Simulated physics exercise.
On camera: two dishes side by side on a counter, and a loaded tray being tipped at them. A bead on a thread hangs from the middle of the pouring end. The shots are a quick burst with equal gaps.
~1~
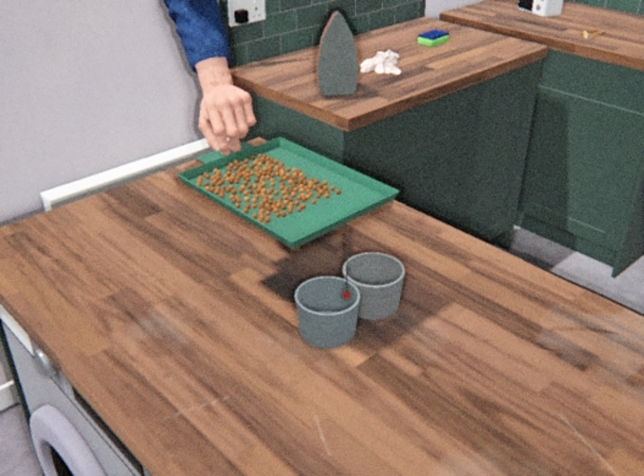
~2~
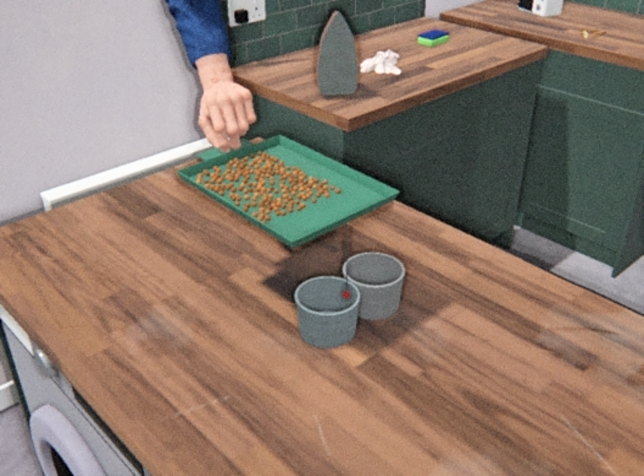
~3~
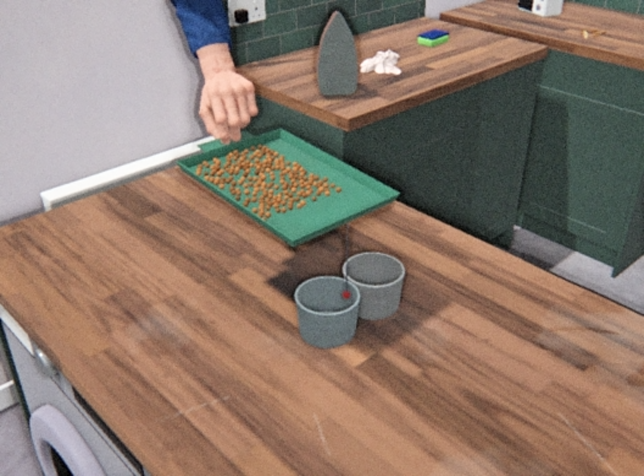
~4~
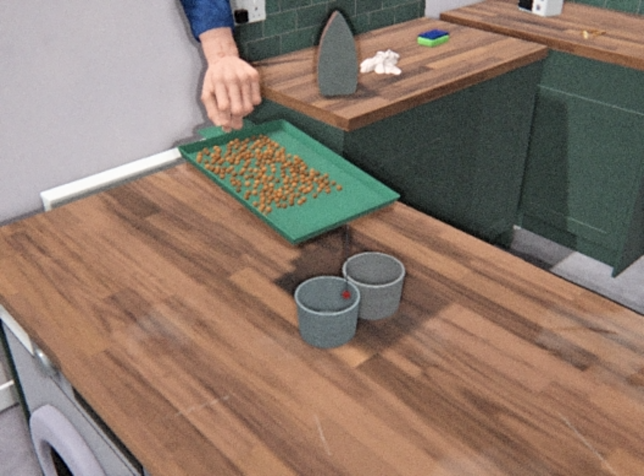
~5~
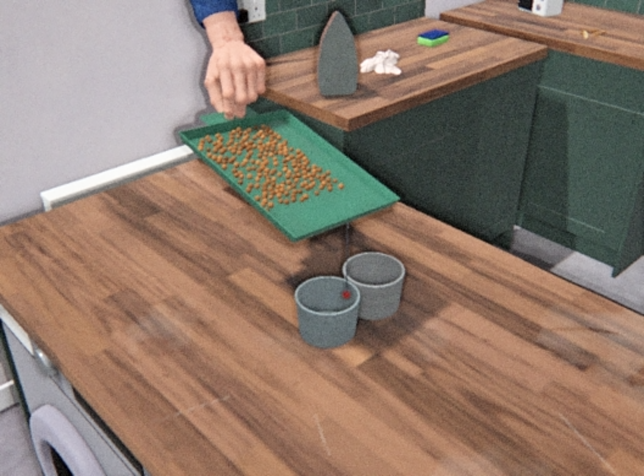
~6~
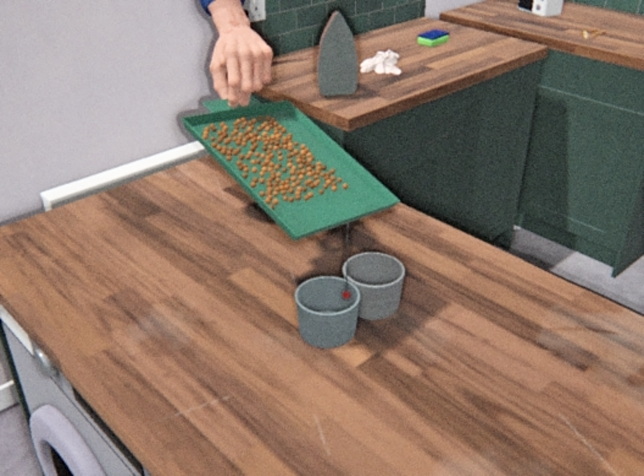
At the start, a hand holds the far end of a green tray of small brown balls, its near end by two grey dishes on a wooden counter. The hand then gradually raises the far end, slanting the tray more steeply towards the dishes, while the balls stay spread across it.
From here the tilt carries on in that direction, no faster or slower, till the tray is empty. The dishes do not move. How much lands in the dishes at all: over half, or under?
Together they catch less than half.
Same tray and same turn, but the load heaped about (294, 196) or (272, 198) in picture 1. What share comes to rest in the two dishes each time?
The first gives 20 %, the second 20 %.
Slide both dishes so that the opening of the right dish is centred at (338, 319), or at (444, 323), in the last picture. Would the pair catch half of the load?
At the first place not half, at the second not half.
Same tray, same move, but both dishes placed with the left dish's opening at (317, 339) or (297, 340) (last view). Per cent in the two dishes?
First some 10, then 0 per cent.
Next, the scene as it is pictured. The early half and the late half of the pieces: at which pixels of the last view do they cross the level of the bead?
Around (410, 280) and then (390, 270).
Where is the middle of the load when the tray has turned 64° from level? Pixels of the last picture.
Around (399, 245).
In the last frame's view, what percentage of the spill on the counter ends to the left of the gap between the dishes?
Roughly 0 in a hundred.
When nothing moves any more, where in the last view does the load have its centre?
Near (423, 327).
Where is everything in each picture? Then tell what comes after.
In the first picture, corners of the pouring end (293, 239) and (394, 191), level; middle of the load (264, 185), cereal balls; left dish (349, 323); right dish (395, 296); bead on its thread (346, 295).
In the second picture, corners of the pouring end (293, 238) and (394, 191), level; middle of the load (264, 183).
In the third picture, corners of the pouring end (293, 237) and (394, 193), tipped barely, lowest at the right corner; middle of the load (264, 178).
In the fourth picture, corners of the pouring end (295, 235) and (395, 195), tipped a little, lowest at the right corner; middle of the load (265, 170).
In the fifth picture, corners of the pouring end (296, 234) and (395, 197), tipped clearly, lowest at the right corner; middle of the load (267, 162).
In the sixth picture, corners of the pouring end (297, 232) and (395, 199), tipped clearly, lowest at the right corner; middle of the load (272, 156), roughly a third on the move; left dish (349, 323); right dish (395, 296).
Just after the last frame, tray tipped steeply; roughly a third on the tray; roughly a quarter outside both; roughly a third in the air.
A moment on, tray tipped past a quarter turn; roughly a quarter in the right dish; the larger part outside both; just a few in the air.
Further on, tray tipped past a quarter turn; roughly a quarter in the right dish; the larger part outside both.
When it is over, tray tipped past a quarter turn; not one in the left dish; roughly a quarter in the right dish; the larger part outside both.
